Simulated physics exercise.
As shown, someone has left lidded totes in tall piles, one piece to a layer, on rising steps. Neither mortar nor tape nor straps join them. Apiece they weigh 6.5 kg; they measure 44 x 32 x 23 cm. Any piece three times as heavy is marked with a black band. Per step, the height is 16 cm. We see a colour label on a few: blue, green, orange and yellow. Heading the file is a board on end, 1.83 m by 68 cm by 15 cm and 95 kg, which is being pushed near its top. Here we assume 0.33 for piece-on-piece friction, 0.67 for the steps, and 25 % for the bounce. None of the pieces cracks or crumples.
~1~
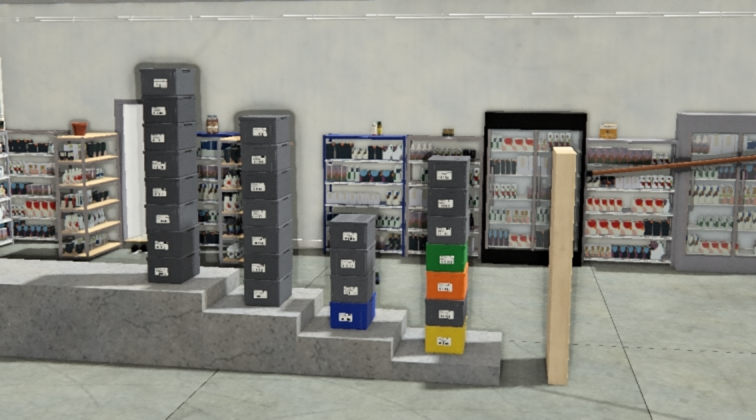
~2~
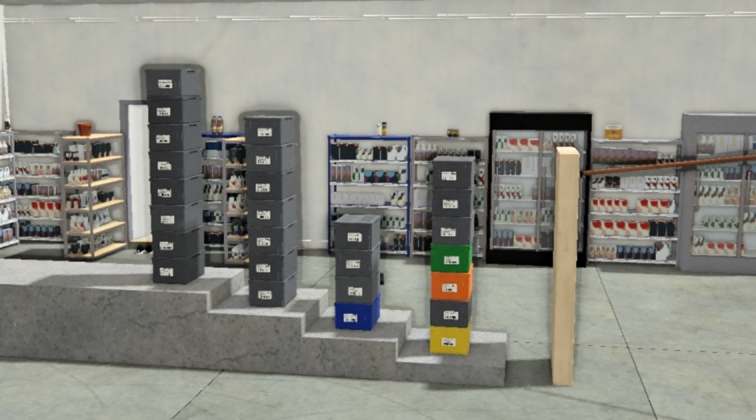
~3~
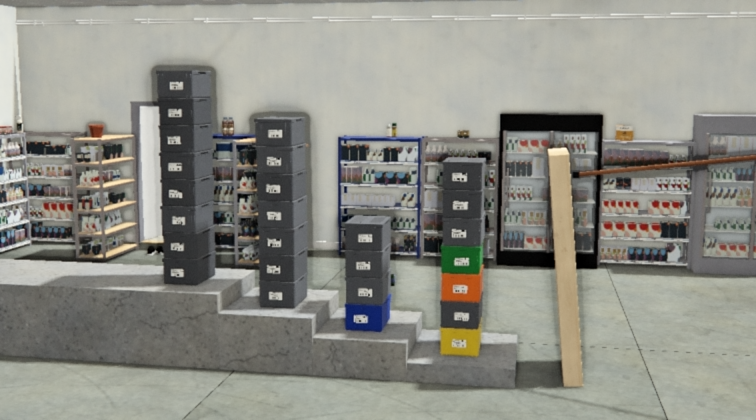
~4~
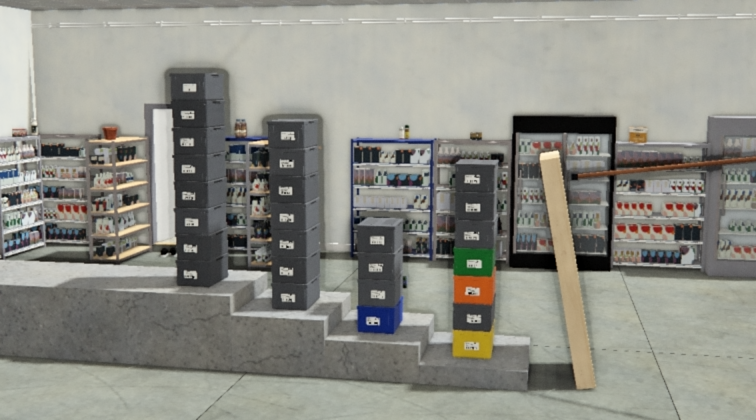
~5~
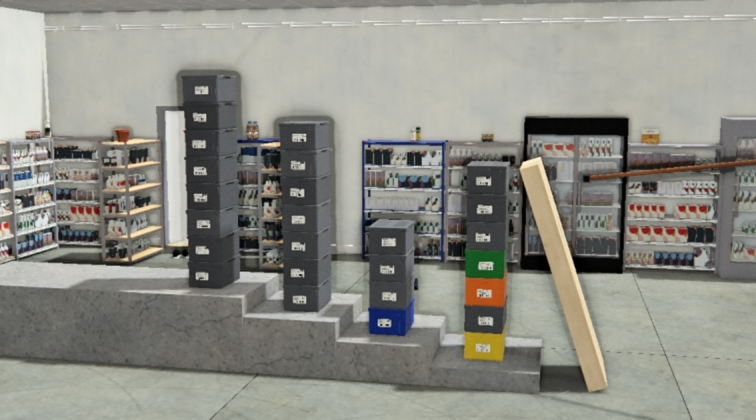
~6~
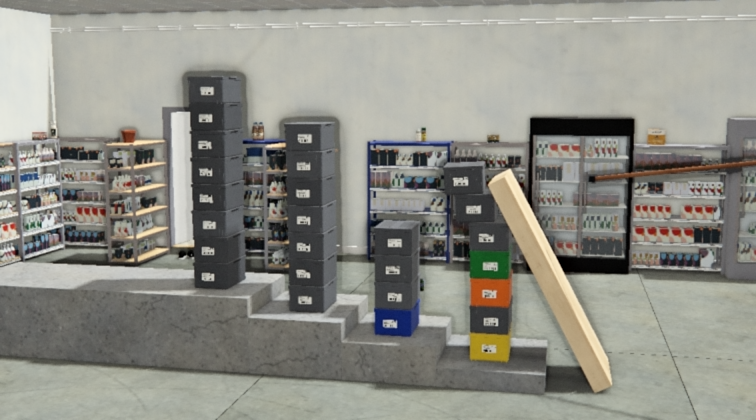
A tall wooden board was pushed near its top by a long pole and tilted left into the nearest stack of lidded boxes on gray steps, shoving that stack's upper boxes to the left.
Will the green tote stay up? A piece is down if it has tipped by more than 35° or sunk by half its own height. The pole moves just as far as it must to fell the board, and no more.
No.
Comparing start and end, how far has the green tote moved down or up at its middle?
25 centimetres lower, roughly.
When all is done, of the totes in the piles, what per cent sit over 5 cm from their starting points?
Shifted fraction is 90 per cent.
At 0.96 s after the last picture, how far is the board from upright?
Lean: Approx. 55 degrees.
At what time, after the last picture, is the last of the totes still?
4.0 s, roughly.
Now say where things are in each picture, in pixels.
In the first frame (places mark the middle of the side facing us; the camera pans a little), pole end (590, 174) 10 cm short, board 0° from upright; green tote (445, 259); blue tote (348, 317); orange tote (445, 286); the rest undisturbed.
Pole end (581, 174) 10 mm in, board 0° from upright; green tote (450, 259), in the second frame.
Pole end (577, 175) 12 cm in, board 5° from upright; green tote (460, 261); the rest undisturbed, in the third frame.
Pole end (575, 177) 24 cm in, board 11° from upright; green tote (473, 263); the rest undisturbed, in the fourth frame.
Pole end (587, 179) 24 cm in, stopped, board 18° from upright; green tote (484, 265); the rest undisturbed, in the fifth frame.
Pole end (593, 179) 24 cm in, stopped, board 28° from upright; green tote (489, 266); orange tote (490, 293); yellow tote (489, 348); steepest lean 3°, the tote at (463, 181); 3 disturbed, none down, in the sixth frame.
Then, 0.96 s after the last picture, board 56° from upright; 6 of the 26 totes down; green tote leaning 21°, 24 cm lower; orange tote on its side.
Then, 2.40 s after the last picture, board 56° from upright; 21 of the 26 totes down; green tote leaning 22°, 24 cm lower; orange tote on its side.
At rest, board 56° from upright; 21 of the 26 totes down; green tote leaning 23°, 24 cm lower; orange tote on its side; yellow tote unmoved. As the last picture would show them, middles, green tote near (403, 285), orange tote near (435, 309).
